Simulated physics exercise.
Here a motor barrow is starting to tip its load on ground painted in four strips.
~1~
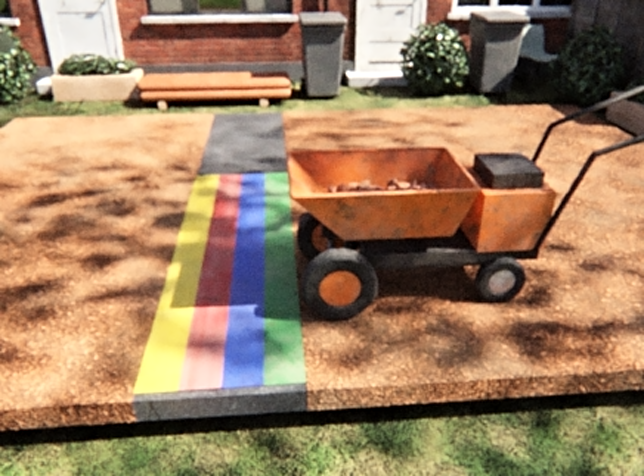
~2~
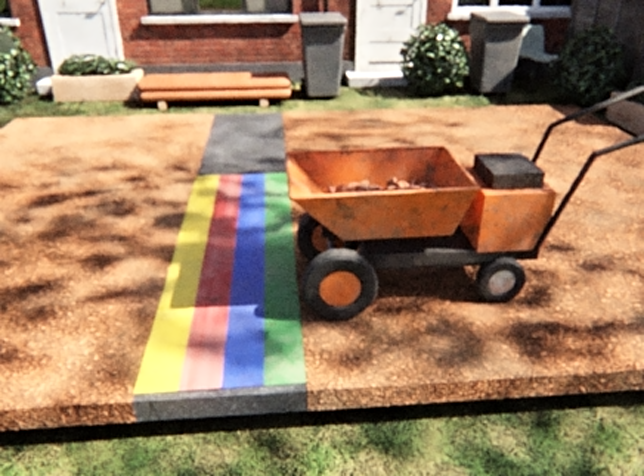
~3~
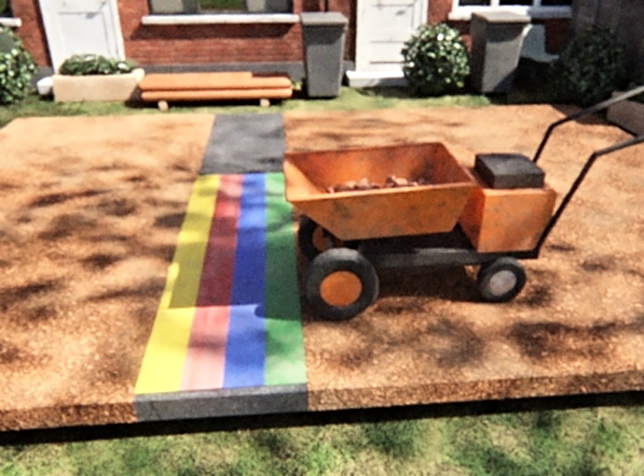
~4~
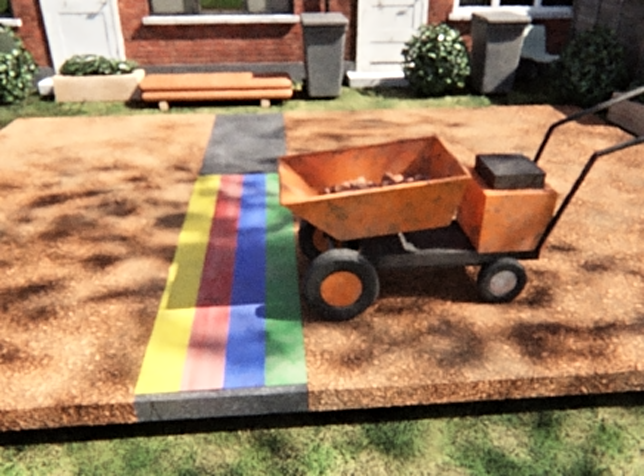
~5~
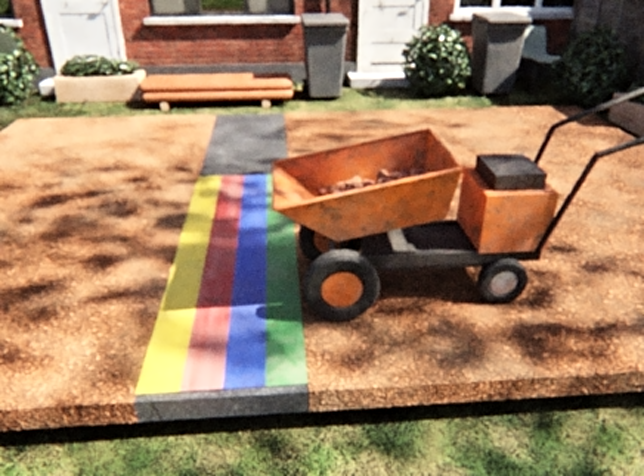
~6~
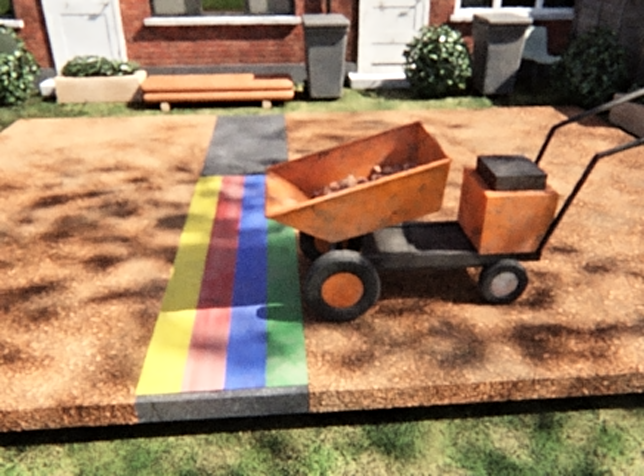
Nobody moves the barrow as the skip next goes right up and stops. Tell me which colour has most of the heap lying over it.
Most of the heap lies over red.
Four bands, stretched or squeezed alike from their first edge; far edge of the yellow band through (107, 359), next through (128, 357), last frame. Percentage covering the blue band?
Shares: 20 %; then 10 %.
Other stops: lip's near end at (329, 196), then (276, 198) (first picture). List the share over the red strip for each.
In order: 30 % and 30 %.
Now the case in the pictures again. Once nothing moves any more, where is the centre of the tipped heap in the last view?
Resting centre, last frame: Roughly (200, 293).
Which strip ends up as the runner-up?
Runner-up - the yellow one.
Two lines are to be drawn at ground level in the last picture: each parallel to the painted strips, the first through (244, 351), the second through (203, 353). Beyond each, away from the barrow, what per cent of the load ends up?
The first gives 90 %, the second 60 %.
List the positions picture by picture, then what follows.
The first frame shows lip of the skip (293, 197), level; top of the load (370, 193), lumps of rubble; green strip (283, 343); blue strip (245, 346); red strip (205, 348); yellow strip (166, 350).
The second frame shows lip of the skip (291, 198), level; top of the load (379, 194).
The third frame shows lip of the skip (288, 200), tipped barely; top of the load (378, 192).
The fourth frame shows lip of the skip (282, 204), tipped a little; top of the load (407, 187).
The fifth frame shows lip of the skip (275, 209), tipped a little; top of the load (413, 186).
The sixth frame shows lip of the skip (267, 216), tipped clearly; top of the load (406, 180); green strip (286, 345); blue strip (247, 347); red strip (208, 349); yellow strip (168, 351).
Just after the last frame, skip tipped steeply; every one in the skip.
A moment on, skip tipped right over; roughly two thirds in the skip; just a few over the blue strip; roughly a third over the red strip; about a tenth over the yellow strip.
Further on, skip tipped right over; about a tenth in the skip; just a few over the blue strip; roughly half over the red strip; roughly a third over the yellow strip; about a tenth off the paint.
When it is over, skip tipped right over; about a tenth in the skip; not one over the green strip; just a few over the blue strip; roughly half over the red strip; roughly a third over the yellow strip; about a tenth off the paint.
